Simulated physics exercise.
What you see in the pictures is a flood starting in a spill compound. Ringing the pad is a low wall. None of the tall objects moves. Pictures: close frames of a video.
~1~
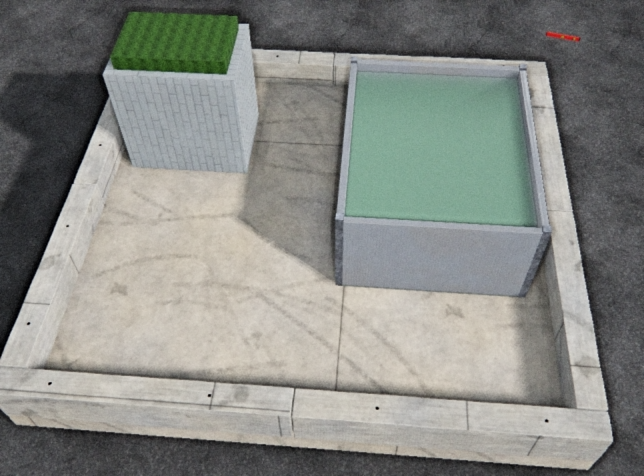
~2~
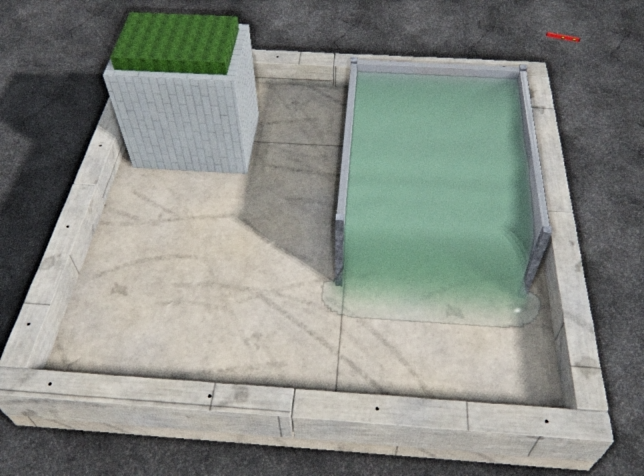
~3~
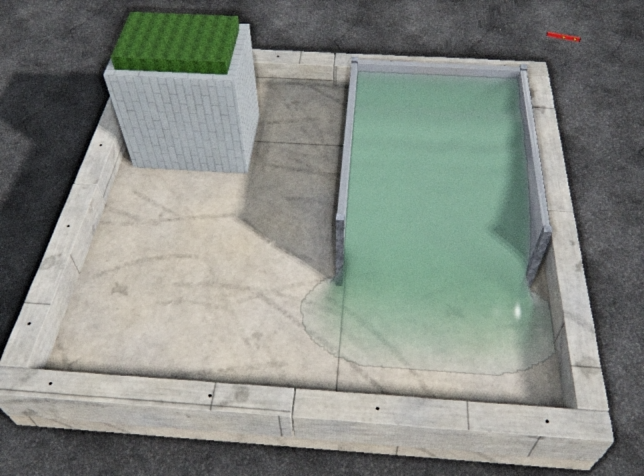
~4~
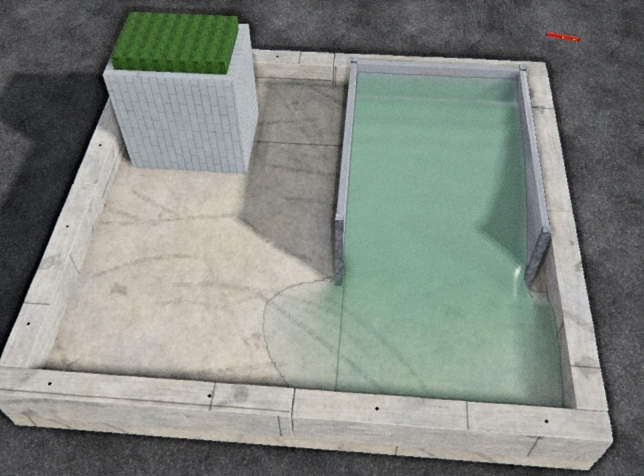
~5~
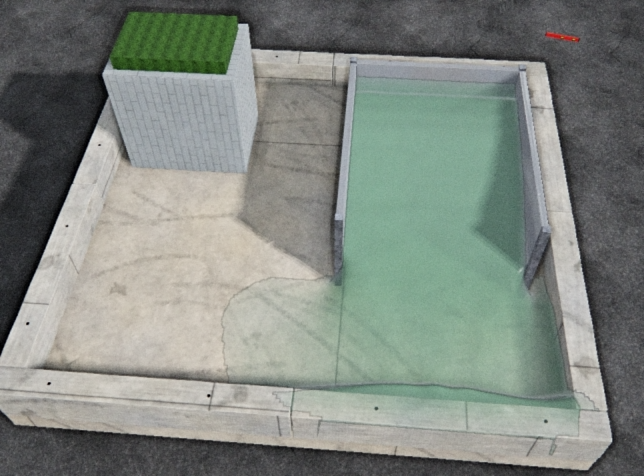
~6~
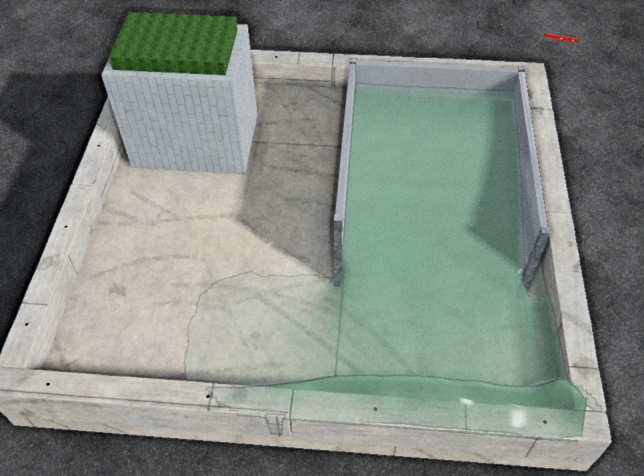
In a low-walled concrete compound, a tank of green water stands at the right, across from a pale block topped with green. The tank's near side opens and water pours out toward the viewer, fanning across the floor. It spreads leftward, reaches the near wall and washes up over it at the right.
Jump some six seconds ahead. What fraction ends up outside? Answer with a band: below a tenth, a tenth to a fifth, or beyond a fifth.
Beyond a fifth.
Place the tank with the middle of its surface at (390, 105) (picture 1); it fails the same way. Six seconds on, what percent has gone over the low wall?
Roughly 16 %.
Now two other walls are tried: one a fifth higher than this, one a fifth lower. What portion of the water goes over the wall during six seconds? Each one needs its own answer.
14 % and 34 %.
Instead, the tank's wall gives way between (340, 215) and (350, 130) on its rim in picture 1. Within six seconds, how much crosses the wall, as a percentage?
Around 8 in a hundred.
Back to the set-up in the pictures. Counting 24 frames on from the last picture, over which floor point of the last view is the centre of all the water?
At roughly (311, 248).
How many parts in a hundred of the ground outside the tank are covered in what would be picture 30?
My estimate is close to 95 per cent.
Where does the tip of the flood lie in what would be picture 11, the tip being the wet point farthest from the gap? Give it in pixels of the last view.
Close to (40, 383).
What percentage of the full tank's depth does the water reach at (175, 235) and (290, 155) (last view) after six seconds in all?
First spot 18 percent, second 14 percent.
A moment on, water covers 30 % of the floor; the low wall has let 3 % over.
Next, water covers 35 % of the floor; the low wall has let 9 % over.
Then, water covers 55 % of the floor; the low wall has let 21 % over.
Later, water covers 75 % of the floor; the low wall has let 22 % over.
In the end, water covers 80 % of the floor; the low wall has let 23 % over.
